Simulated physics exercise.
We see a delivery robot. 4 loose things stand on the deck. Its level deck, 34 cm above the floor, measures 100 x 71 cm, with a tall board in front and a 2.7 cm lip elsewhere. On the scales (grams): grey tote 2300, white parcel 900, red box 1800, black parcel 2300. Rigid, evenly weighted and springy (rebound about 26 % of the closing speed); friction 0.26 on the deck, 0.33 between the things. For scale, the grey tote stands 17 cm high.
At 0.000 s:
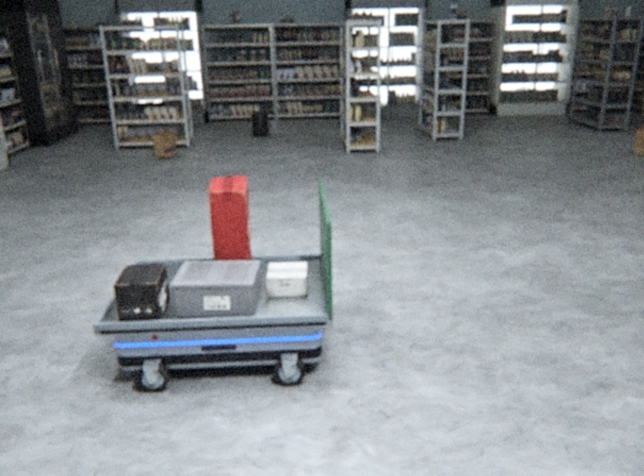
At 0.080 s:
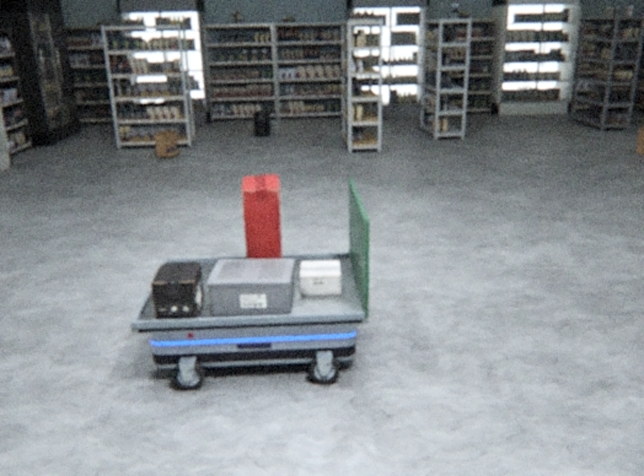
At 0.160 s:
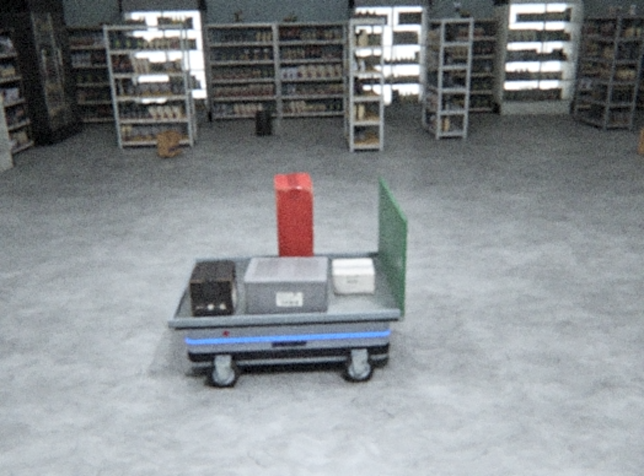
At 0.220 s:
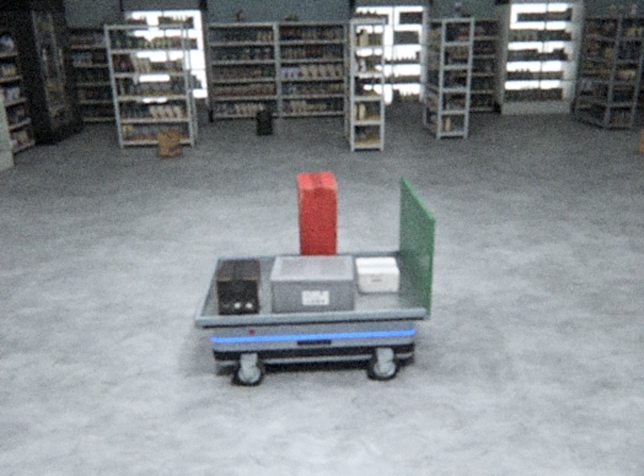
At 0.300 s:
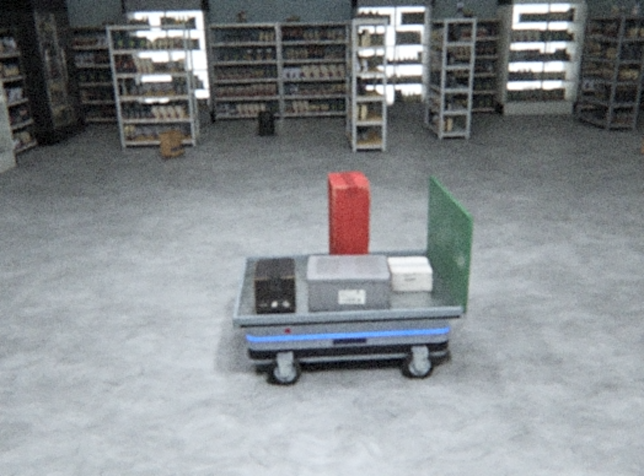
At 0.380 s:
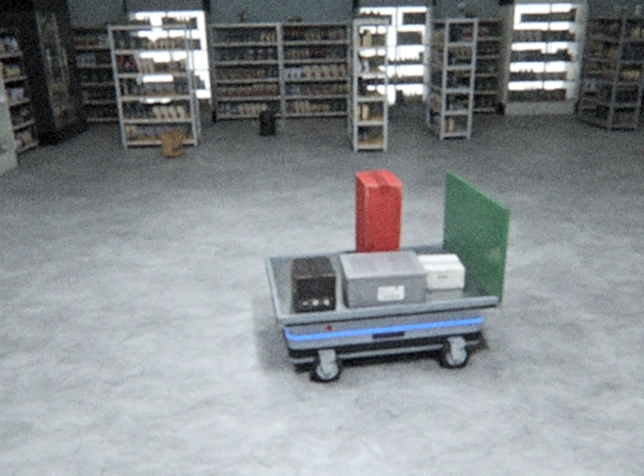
A low wheeled cart with a blue stripe rolls steadily to the right across the grey floor of a large storeroom lined with stocked shelves, seen from slightly above by a nearly still camera. On its deck sit a black box at left, a grey tote, a white box and a tall red box behind, with a green board upright at the right end. Later the cart turns slightly, and the white and red boxes shift a little on the deck.
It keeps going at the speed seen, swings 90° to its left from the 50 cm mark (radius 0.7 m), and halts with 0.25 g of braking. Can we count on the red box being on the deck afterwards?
The red box is still aboard.
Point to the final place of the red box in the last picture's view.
Near (365, 150).
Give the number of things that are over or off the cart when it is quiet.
In all, 0.
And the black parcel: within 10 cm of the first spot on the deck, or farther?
The black parcel holds its spot.
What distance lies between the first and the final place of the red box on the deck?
About 18 cm.
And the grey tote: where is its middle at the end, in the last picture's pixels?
Around (406, 170).
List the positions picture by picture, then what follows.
In the first picture, cart 0 cm along; red box (232, 230); grey tote (219, 289).
In the second picture, cart 15 cm along; black parcel (179, 291); grey tote (253, 287).
In the third picture, cart 30 cm along; white parcel (353, 276); black parcel (214, 290).
In the fourth picture, cart 42 cm along; grey tote (313, 284); white parcel (377, 275).
In the fifth picture, cart 57 cm along; black parcel (276, 287); grey tote (348, 283).
In the sixth picture, cart 72 cm along, turned 7°; red box (377, 223) slid 4 cm; white parcel (440, 272) slid 7 cm.
After 0.58 s, cart 110 cm along, turned 37°; red box leaning 3° near (421, 208); white parcel slid 24 cm; grey tote slid 5 cm.
After 0.98 s, cart 186 cm along, turned 90°; red box slid 13 cm near (389, 175); white parcel slid 20 cm; black parcel slid 3 cm.
At rest (2.2 s), not toppled but over 10 cm from the start, grey tote, white parcel and red box; the last one in place, give or take 10 cm. In the last view, red box near (365, 150).
